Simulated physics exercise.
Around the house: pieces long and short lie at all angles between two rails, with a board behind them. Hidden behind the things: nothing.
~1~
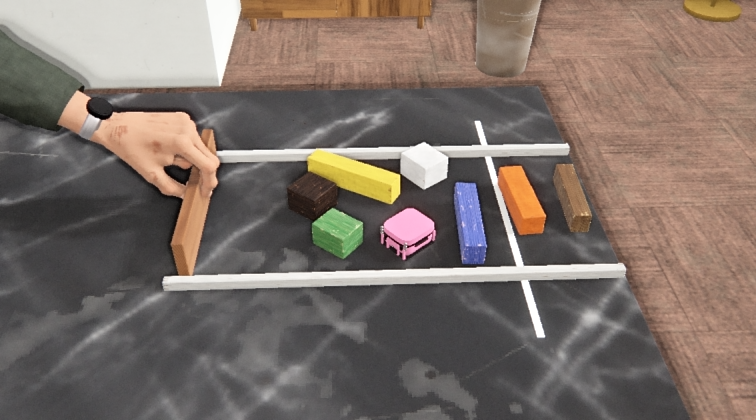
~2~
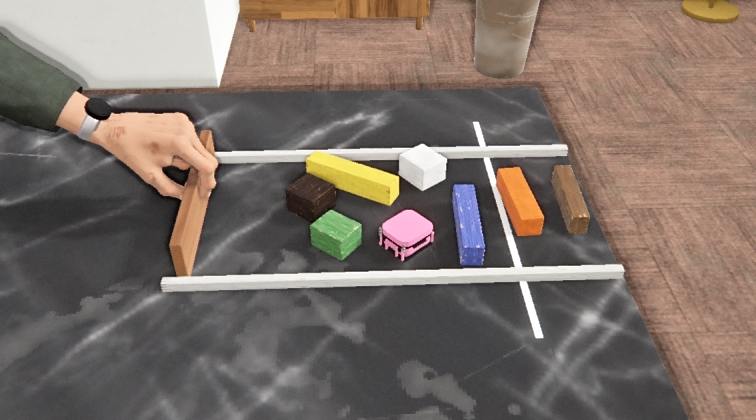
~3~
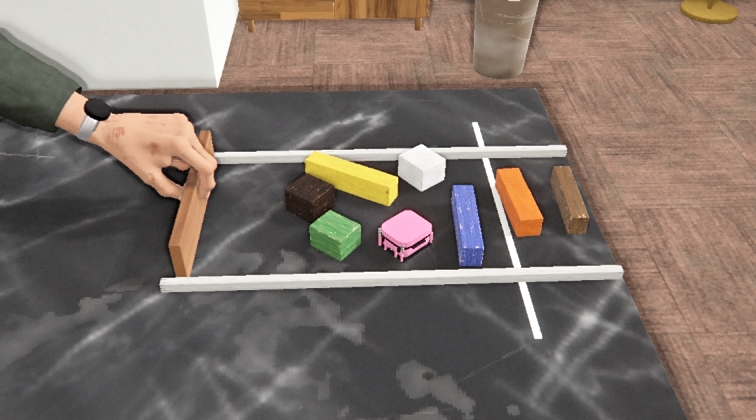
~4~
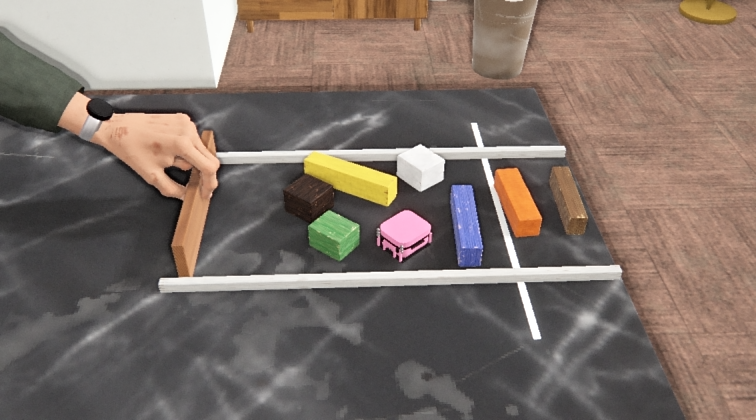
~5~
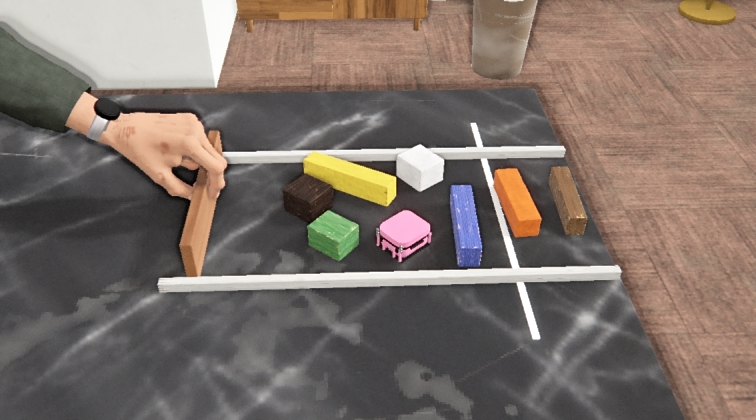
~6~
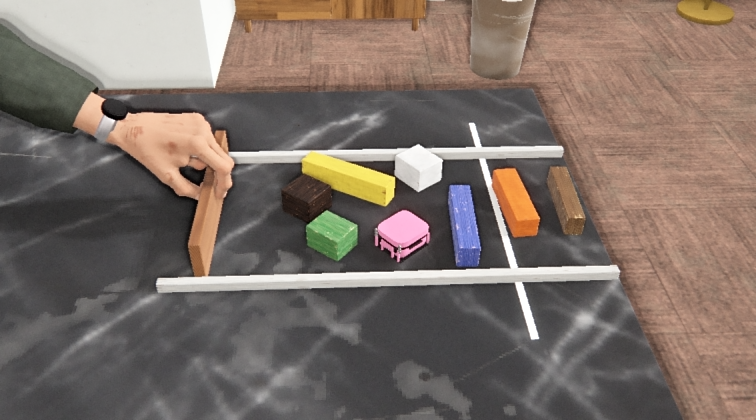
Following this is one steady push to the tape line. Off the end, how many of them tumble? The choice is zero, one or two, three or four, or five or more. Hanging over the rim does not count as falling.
Falls come to a total of one or two.
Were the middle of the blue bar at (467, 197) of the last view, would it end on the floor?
I reckon the blue bar stays in place.
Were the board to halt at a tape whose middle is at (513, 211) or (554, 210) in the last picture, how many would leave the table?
It comes to 3, then 6.
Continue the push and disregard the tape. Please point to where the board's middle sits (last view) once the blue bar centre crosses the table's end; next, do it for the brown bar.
Approx. (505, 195) / approx. (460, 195) for the other.
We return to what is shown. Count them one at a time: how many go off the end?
Taken together, the number is 2.
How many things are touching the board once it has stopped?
It ends up touching 3.
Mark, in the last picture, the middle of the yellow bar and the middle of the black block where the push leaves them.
Roughly (529, 179), and the other roughly (522, 196).
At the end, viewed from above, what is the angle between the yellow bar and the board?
Misalignment: Close to 40°.
A little later, none off yet; brown bar at rest near (565, 199); orange bar at rest near (514, 201); blue bar at rest near (463, 224).
Next, none off yet; brown bar at rest near (565, 199); orange bar at rest near (514, 201); blue bar shifted a little near (480, 225).
Later still, none off yet; brown bar shifted a little near (583, 199); orange bar shifted about its own width near (565, 205); blue bar shifted about its own width near (554, 231).
When it is over, the number that fall off is one or two; down, orange bar and brown bar.
